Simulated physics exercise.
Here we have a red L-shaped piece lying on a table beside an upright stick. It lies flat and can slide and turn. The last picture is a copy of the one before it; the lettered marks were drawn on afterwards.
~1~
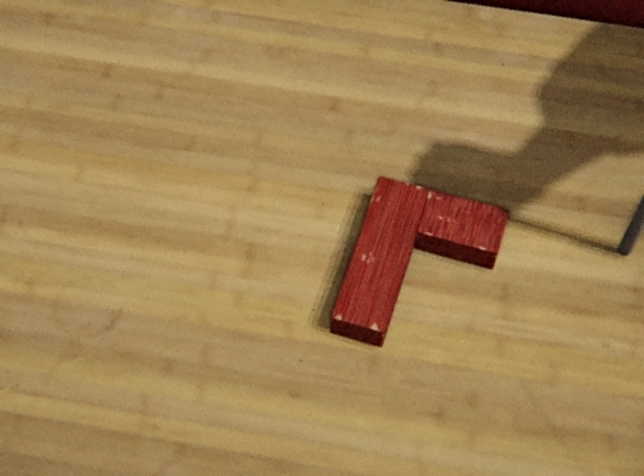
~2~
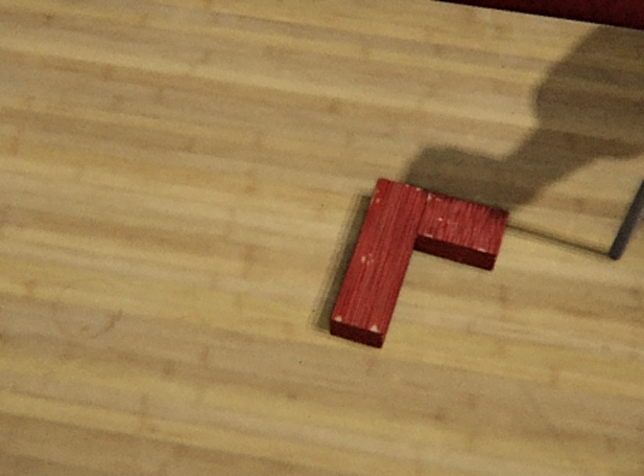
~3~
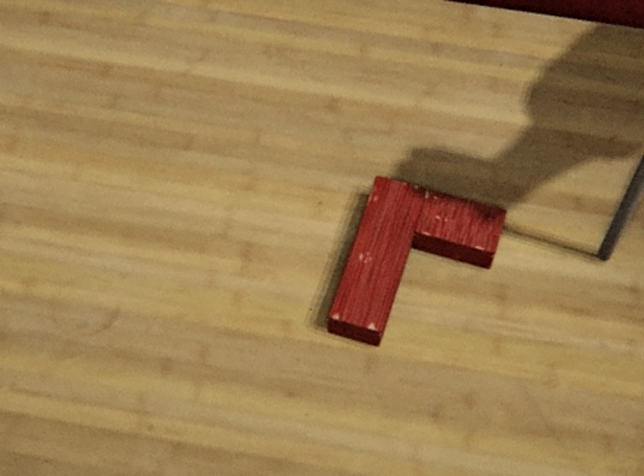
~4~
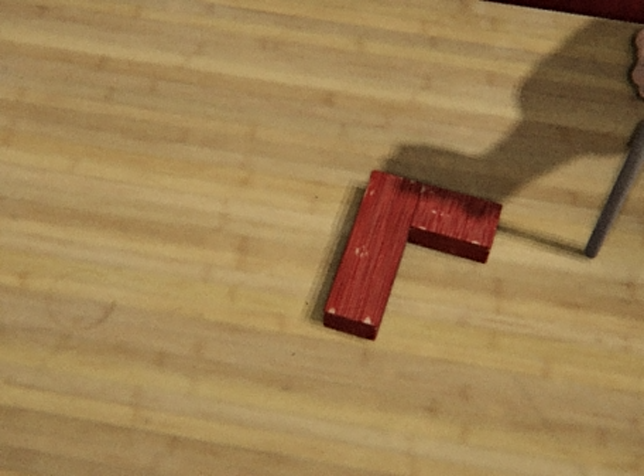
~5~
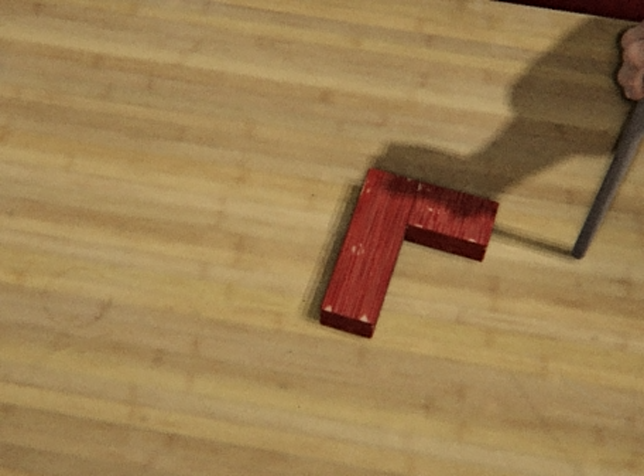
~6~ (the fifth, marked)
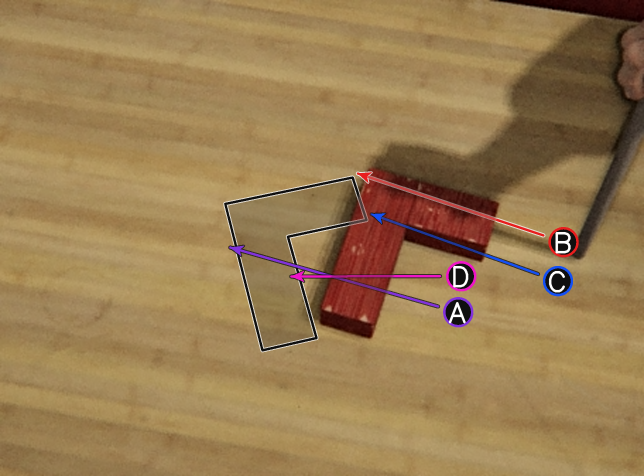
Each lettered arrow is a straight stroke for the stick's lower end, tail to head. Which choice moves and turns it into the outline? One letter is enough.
Stroke C.
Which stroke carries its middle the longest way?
Stroke C.
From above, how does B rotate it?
It turns anticlockwise.
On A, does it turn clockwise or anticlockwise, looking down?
Clockwise.
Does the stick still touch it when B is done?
Yes.
On the marked copy, A from (438, 306) to (230, 247); B from (544, 236) to (358, 173); C from (538, 274) to (371, 214); D from (440, 276) to (291, 276).
Taking C. A third of the way, foot of the stick (476, 253), piece (357, 241).
Two thirds of the way, foot of the stick (417, 232), piece (302, 244).
When it is over, foot of the stick (371, 215), piece (268, 251); it fills the outline.
As for the rest, A leaves the piece out of the outline, at (321, 193); B leaves the piece out of the outline, at (308, 263); D leaves the piece out of the outline, at (322, 212).
